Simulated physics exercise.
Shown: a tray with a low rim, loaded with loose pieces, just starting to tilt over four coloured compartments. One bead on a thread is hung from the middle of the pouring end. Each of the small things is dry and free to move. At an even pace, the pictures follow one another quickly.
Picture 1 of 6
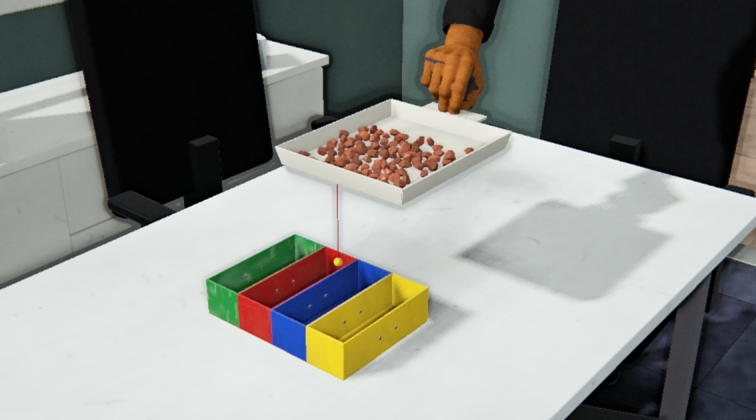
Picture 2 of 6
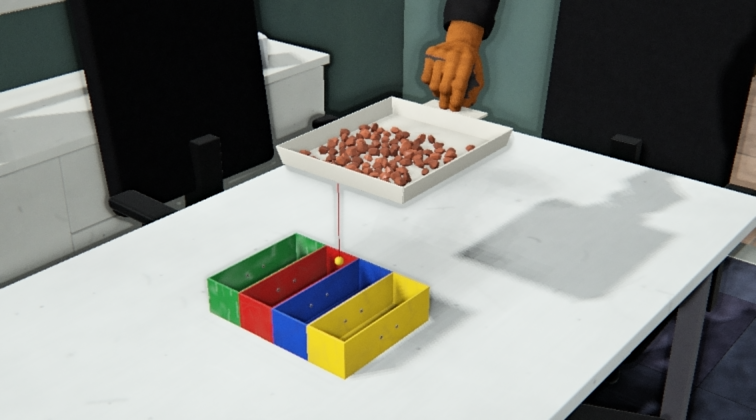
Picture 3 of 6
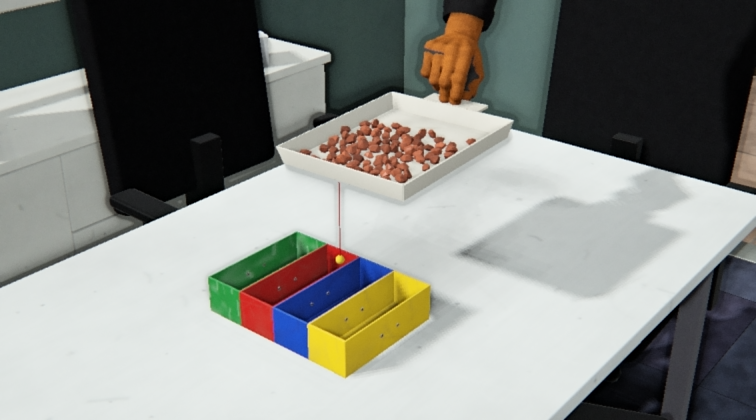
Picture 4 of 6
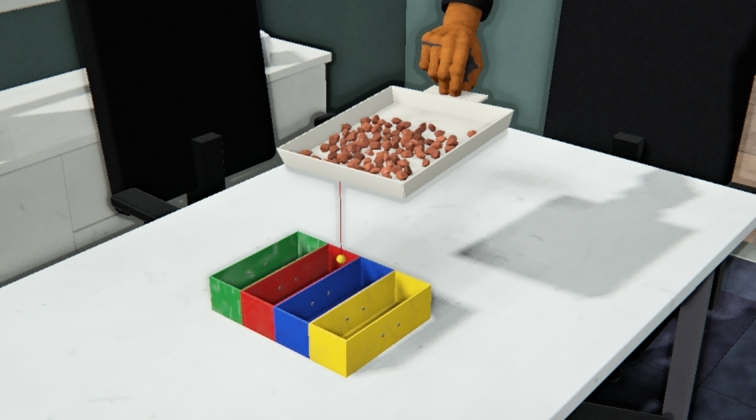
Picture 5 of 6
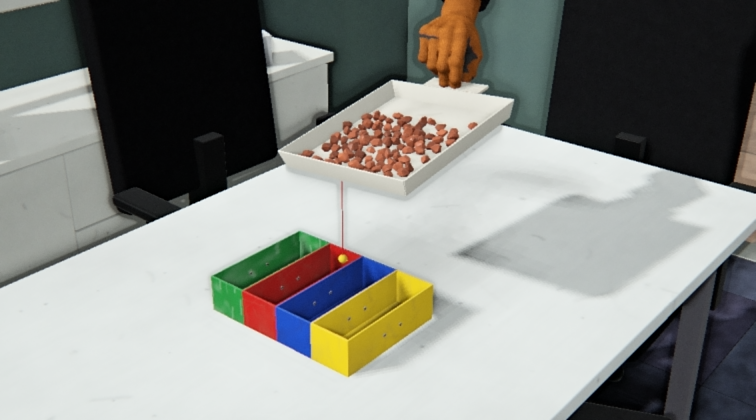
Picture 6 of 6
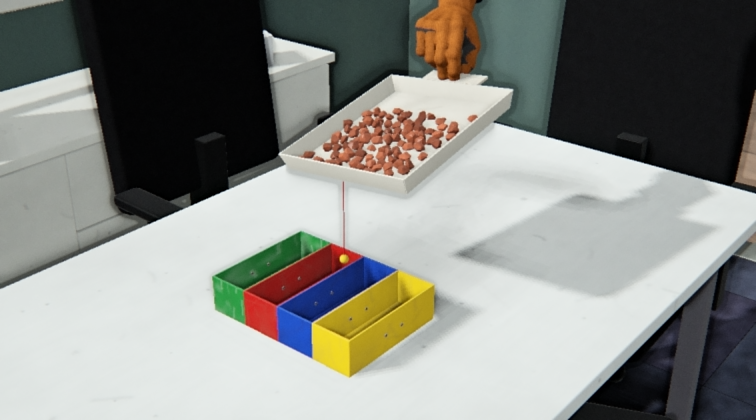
A shallow off-white tray of loose reddish-brown pieces, held at its far side by an orange-brown hand with a dark sleeve, hangs above a white table seen from a raised, steady view. Below it stand four open compartments, green, red, blue and yellow from left to right, with a yellow bead on a red thread near the red one. Slowly, the hand lifts the far side slightly, slanting the tray toward its near edge, while the pieces barely shift.
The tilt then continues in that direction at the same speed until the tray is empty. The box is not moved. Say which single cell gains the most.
The one that gains the most is the green cell.
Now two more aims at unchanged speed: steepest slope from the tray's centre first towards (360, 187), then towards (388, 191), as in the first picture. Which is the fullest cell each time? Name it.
Try 1 - the yellow one; try 2 - the yellow one.
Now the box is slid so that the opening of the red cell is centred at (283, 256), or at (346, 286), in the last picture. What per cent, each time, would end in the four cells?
Close to 100 in a hundred, followed by close to 20 in a hundred.
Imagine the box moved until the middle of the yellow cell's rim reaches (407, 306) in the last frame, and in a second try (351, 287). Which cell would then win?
So it would be green first and the red one after that.
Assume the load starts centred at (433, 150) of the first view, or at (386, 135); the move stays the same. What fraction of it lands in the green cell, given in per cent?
Roughly 70 per cent, then roughly 70 per cent.
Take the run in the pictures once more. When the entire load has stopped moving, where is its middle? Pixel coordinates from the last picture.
The centre comes to rest close to (287, 280).
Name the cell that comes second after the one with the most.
The red one.
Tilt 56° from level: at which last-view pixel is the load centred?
Centre estimate: (345, 134).
Soon after the last picture, tray tipped steeply; all on the tray.
A little later, tray tipped right over; about a third on the tray; about a third in the green cell; a small part in the red cell; about a quarter falling or outside the box.
Later still, tray tipped past a quarter turn; about two thirds in the green cell; about a quarter in the red cell; a small part falling or outside the box.
At rest, tray tipped past a quarter turn; about two thirds in the green cell; about a quarter in the red cell; none in the yellow cell; none in the blue cell; a small part outside the box.
